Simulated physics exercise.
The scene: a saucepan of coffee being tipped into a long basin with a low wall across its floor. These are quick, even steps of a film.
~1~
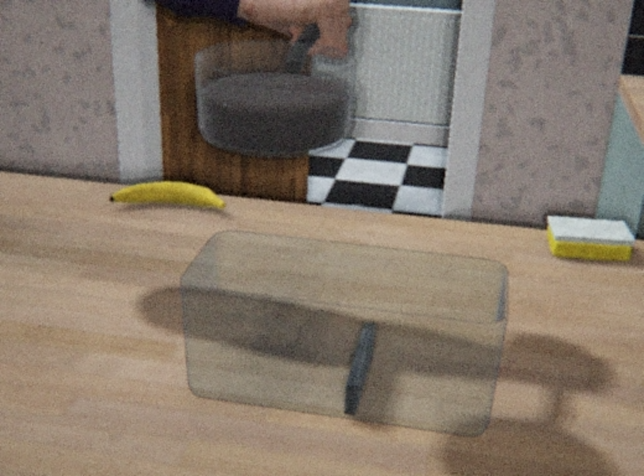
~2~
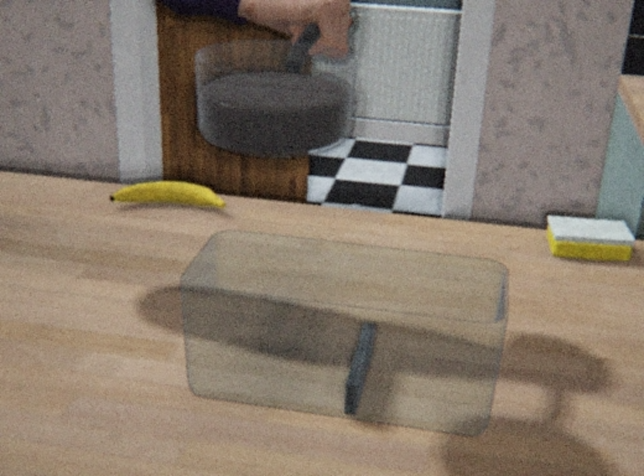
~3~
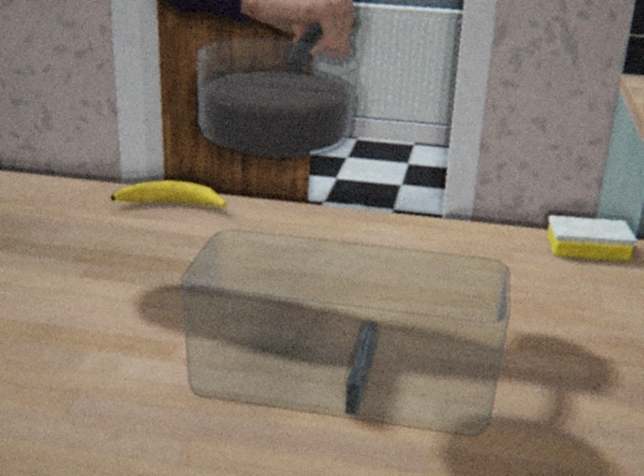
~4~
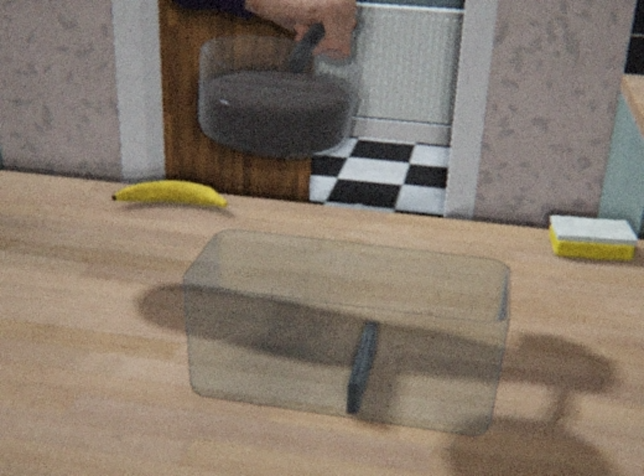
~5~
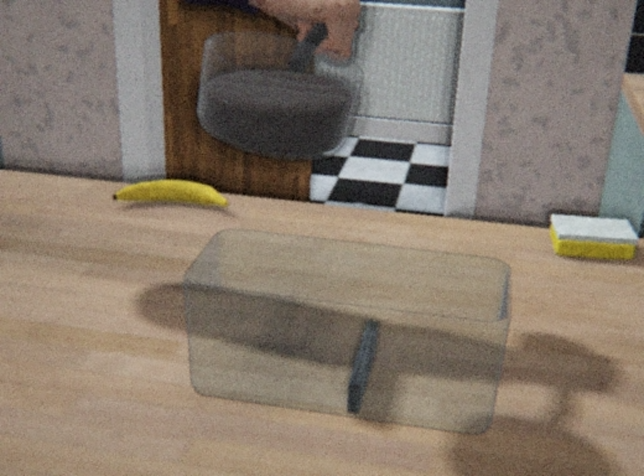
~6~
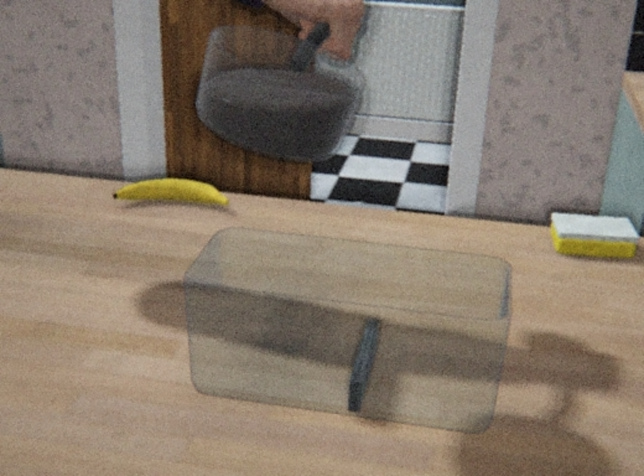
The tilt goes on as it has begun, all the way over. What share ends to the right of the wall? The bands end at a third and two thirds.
It comes to above two thirds.
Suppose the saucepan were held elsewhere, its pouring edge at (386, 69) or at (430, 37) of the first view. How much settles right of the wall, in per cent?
Roughly 90 per cent, and 65 per cent.
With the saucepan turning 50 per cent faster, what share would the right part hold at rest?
It comes to 75 per cent or so.
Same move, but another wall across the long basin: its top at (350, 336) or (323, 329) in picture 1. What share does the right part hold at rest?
About 95 and 95 per cent.
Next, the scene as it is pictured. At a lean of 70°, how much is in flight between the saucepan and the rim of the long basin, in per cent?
Near 35 %.
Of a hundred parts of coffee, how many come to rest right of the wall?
Close to 85 per cent.
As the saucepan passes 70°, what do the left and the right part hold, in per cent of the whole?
Some 0 per cent left and 5 right.
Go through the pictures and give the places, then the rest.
In the first frame, it leans 0°; its right rim is at (354, 67); the coffee meets the walls at (206, 83) and (350, 96); the long basin's rim runs from (198, 257) to (507, 294); the wall's top is at (361, 354).
In the second frame, it leans 1°; its right rim is at (354, 68); the coffee meets the walls at (206, 83) and (350, 96).
In the third frame, it leans 3°; its right rim is at (357, 70); the coffee meets the walls at (208, 83) and (351, 97).
In the fourth frame, it leans 6°; its right rim is at (359, 74); the coffee meets the walls at (209, 82) and (353, 97).
In the fifth frame, it leans 10°; its right rim is at (361, 80); the coffee meets the walls at (209, 81) and (355, 97).
In the sixth frame, it leans 16°; its right rim is at (363, 87); the coffee meets the walls at (208, 79) and (357, 96).
A moment on, the saucepan is tipped part way and 59 per cent is still to pour, 0 is left of the wall and 5 right of it.
Next, the saucepan is tipped on its side and 13 per cent is still to pour, 5 is left of the wall and 66 right of it.
Then the saucepan is tipped right over and 1 per cent is still to pour, 13 is left of the wall and 83 right of it.
Later the saucepan is tipped right over and 0 per cent is still to pour, 16 is left of the wall and 83 right of it.
Finally, 16 per cent lies left of the wall, 83 right of it and 1 outside.
